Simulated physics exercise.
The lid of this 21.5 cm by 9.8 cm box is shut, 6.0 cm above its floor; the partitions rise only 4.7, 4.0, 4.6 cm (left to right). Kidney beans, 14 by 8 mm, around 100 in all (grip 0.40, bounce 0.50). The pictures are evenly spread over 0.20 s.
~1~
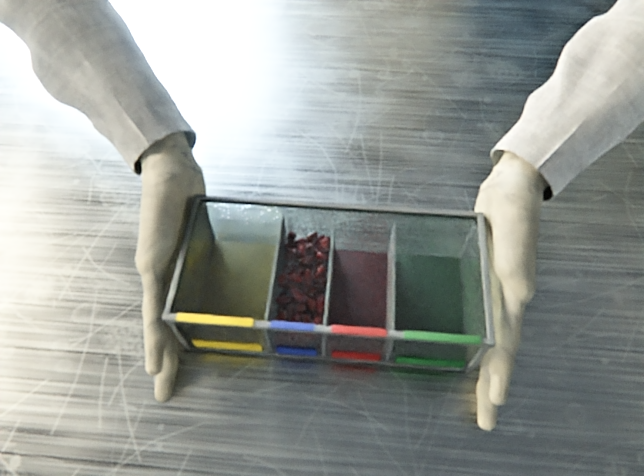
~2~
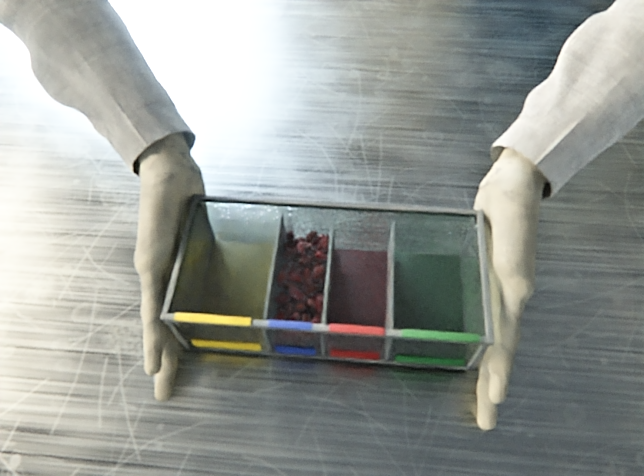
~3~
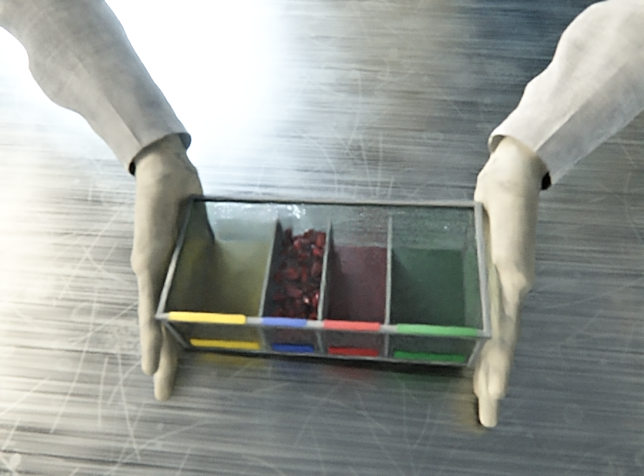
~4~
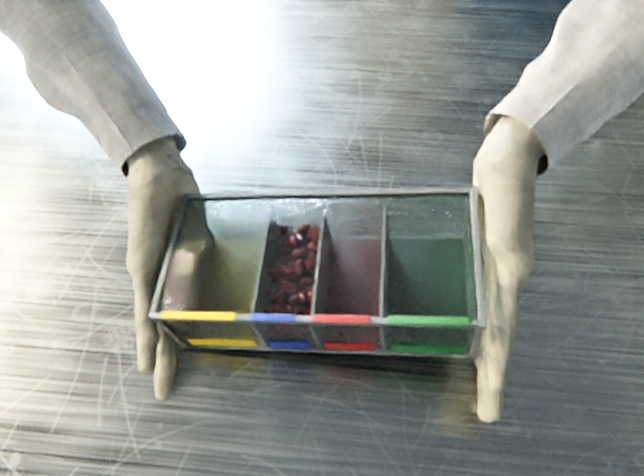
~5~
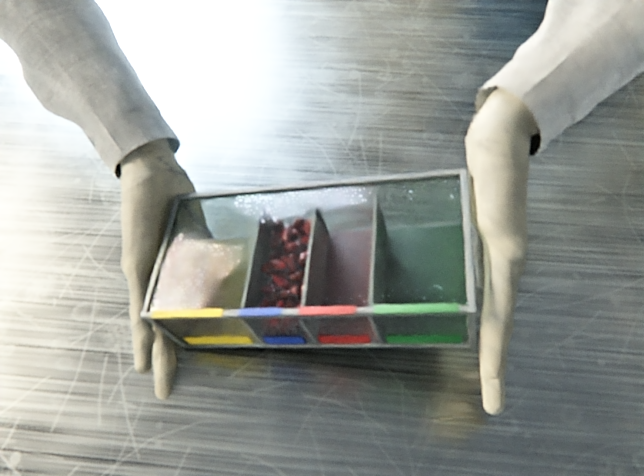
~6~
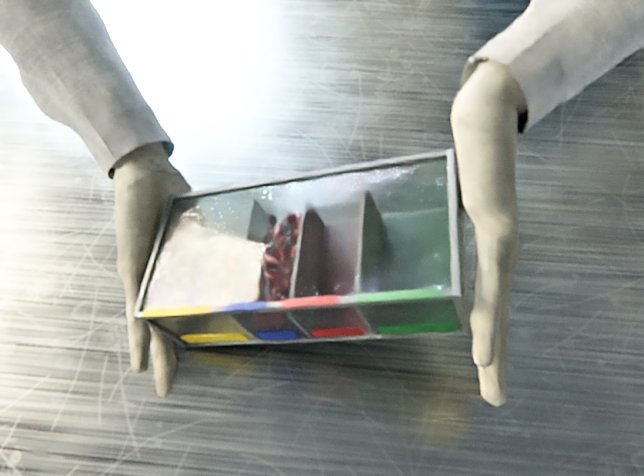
Two gloved hands held a clear, lidded box with four colour-marked sections, one full of dark red beans, level at first, then raised its right side bit by bit so it slanted down toward the left.
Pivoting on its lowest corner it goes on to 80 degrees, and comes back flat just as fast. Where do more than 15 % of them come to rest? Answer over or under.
Red under, blue over, green under, yellow under.
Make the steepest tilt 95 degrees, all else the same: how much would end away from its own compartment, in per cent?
Some 25 per cent.
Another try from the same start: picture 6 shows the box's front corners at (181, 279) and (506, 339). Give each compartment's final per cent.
Red 20, blue 75, green 5, yellow 0.
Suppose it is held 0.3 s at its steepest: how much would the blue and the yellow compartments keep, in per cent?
Then: Blue 90; yellow 10.
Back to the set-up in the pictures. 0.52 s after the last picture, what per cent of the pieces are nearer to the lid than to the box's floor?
Roughly 30 per cent.
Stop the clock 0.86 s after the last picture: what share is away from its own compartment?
Some 10 per cent.
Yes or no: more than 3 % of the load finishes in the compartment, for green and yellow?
Green no; yellow yes.
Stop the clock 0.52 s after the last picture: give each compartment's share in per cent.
Red 0; blue 100; green 0; yellow 0.
Then, 0.52 s after the last picture, tilt 79 degrees; blue 100 %.
Then, 0.86 s after the last picture, tilt 33 degrees; blue 90 %, yellow 10 %.
Then, 1.30 s after the last picture, tilt 0 degrees; blue 90 %, yellow 10 %.
In the end, red 0 %, blue 90 %, green 0 %, yellow 10 %.
